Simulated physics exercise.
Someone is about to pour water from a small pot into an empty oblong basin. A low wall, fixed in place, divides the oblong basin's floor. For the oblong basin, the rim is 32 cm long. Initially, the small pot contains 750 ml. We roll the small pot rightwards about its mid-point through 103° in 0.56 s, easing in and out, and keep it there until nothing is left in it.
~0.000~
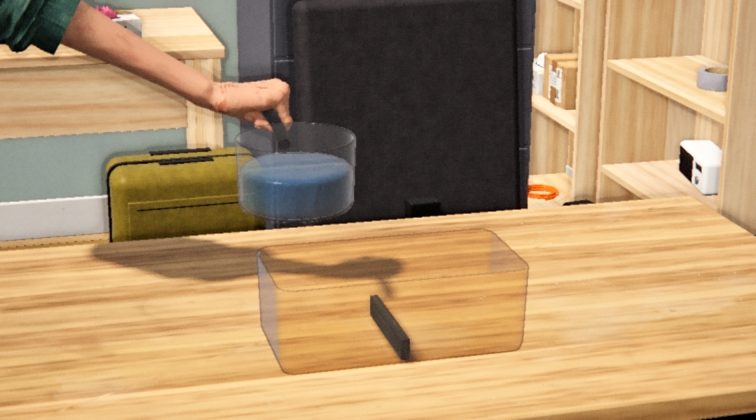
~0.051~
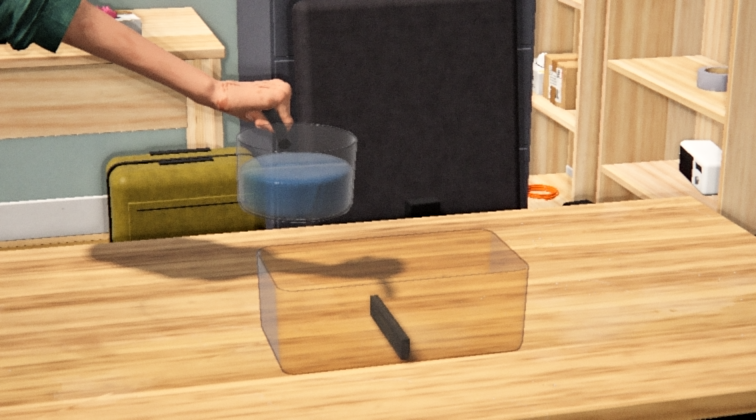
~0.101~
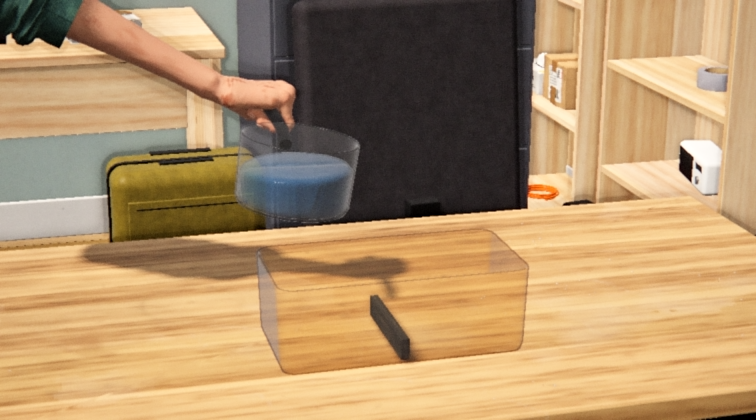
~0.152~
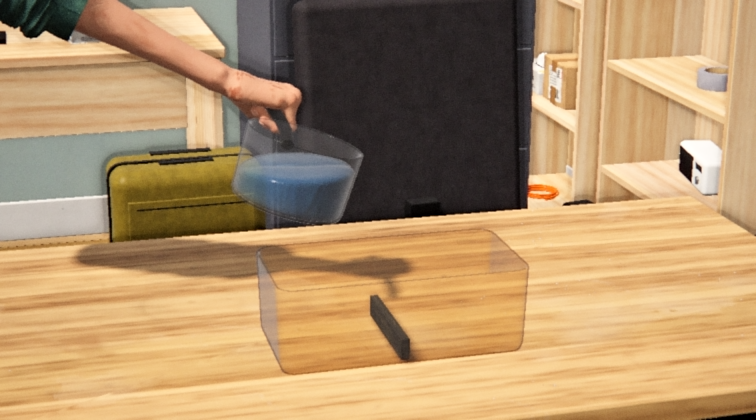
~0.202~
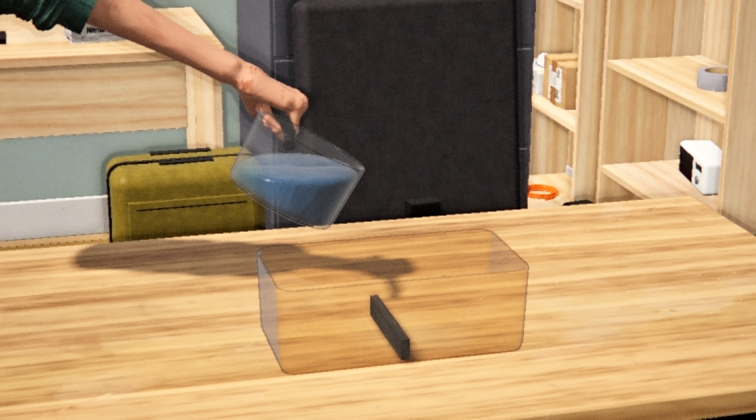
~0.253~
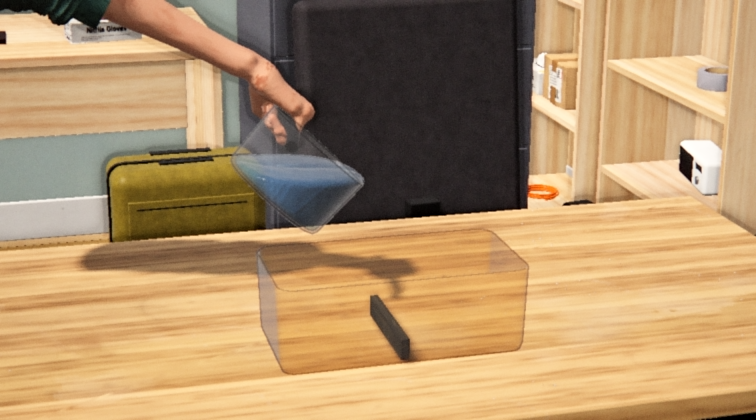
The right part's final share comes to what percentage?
It comes to roughly 40 %.
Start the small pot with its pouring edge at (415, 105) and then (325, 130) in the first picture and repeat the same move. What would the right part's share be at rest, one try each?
I'd expect close to 75 per cent and then close to 20 per cent.
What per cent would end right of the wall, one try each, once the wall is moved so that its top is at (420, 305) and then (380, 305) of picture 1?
10 then 55 %.
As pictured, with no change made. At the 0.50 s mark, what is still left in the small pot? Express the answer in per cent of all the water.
Roughly 34 %.
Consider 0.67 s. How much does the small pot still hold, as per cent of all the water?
About 10 percent.
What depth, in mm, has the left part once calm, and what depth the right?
I'd expect close to 18 mm on the left and close to 12 mm on the right.
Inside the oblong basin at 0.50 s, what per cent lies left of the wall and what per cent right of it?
Roughly 12 sits left and 18 sits right.
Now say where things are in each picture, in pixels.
The first frame shows tilt 0°; pouring edge (353, 135); surface from (239, 170) to (349, 162); the oblong basin's rim runs from (267, 271) to (510, 249); the wall's top is at (389, 317).
The second frame shows tilt 2°; pouring edge (354, 137); surface from (240, 170) to (349, 163).
The third frame shows tilt 8°; pouring edge (357, 143); surface from (240, 169) to (350, 163).
The fourth frame shows tilt 18°; pouring edge (360, 153); surface from (238, 169) to (352, 165).
The fifth frame shows tilt 30°; pouring edge (361, 167); surface from (236, 166) to (356, 167).
The sixth frame shows tilt 44°; pouring edge (359, 182); surface from (234, 160) to (355, 170); 1 per cent is over the edge.
Then, 0.50 s in, the tilt is 100° and 34 per cent is still to pour, 12 is left of the wall and 17 right of it.
Then, 0.67 s in, the tilt is 103° and 11 per cent is still to pour, 41 is left of the wall and 42 right of it.
Then, 0.86 s in, the tilt is 103° and 2 per cent is still to pour, 54 is left of the wall and 39 right of it.
Then, 1.06 s in, the tilt is 103° and 0 per cent is still to pour, 58 is left of the wall and 40 right of it.
Finally, 58 per cent lies left of the wall, 40 right of it and 2 outside.
